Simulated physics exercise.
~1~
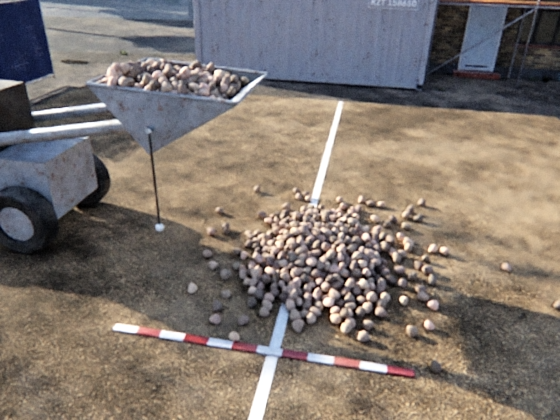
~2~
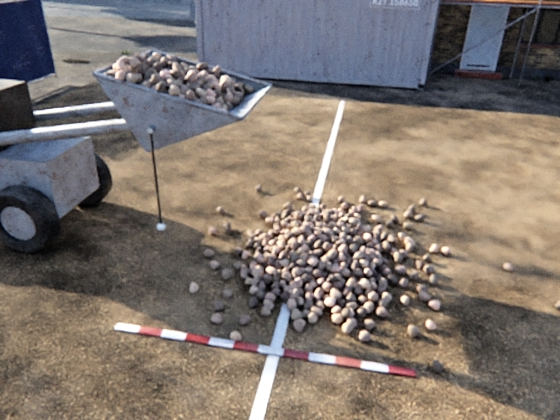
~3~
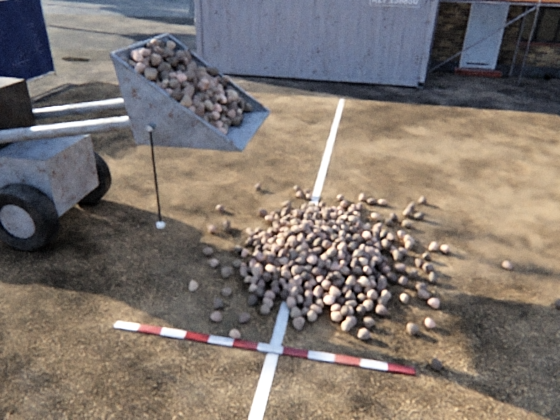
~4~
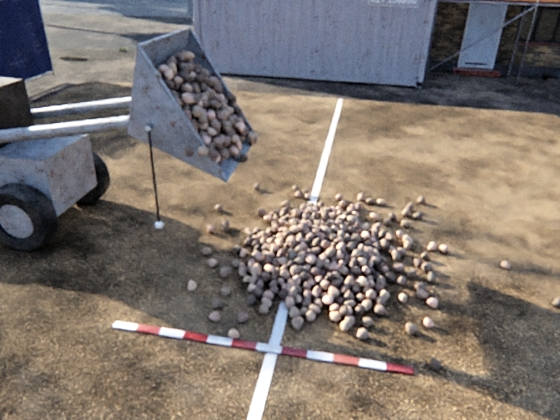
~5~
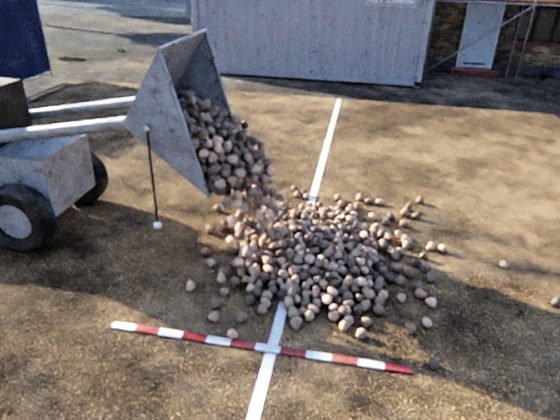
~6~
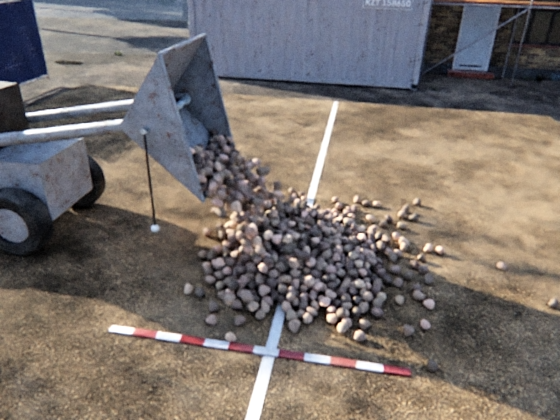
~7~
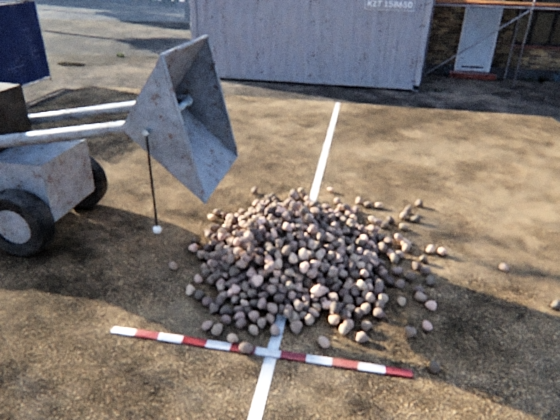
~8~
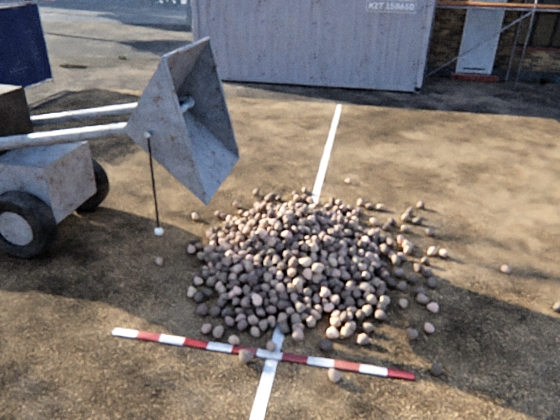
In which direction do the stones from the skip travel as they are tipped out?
They move to the right, sliding down out of the skip and onto the heap.
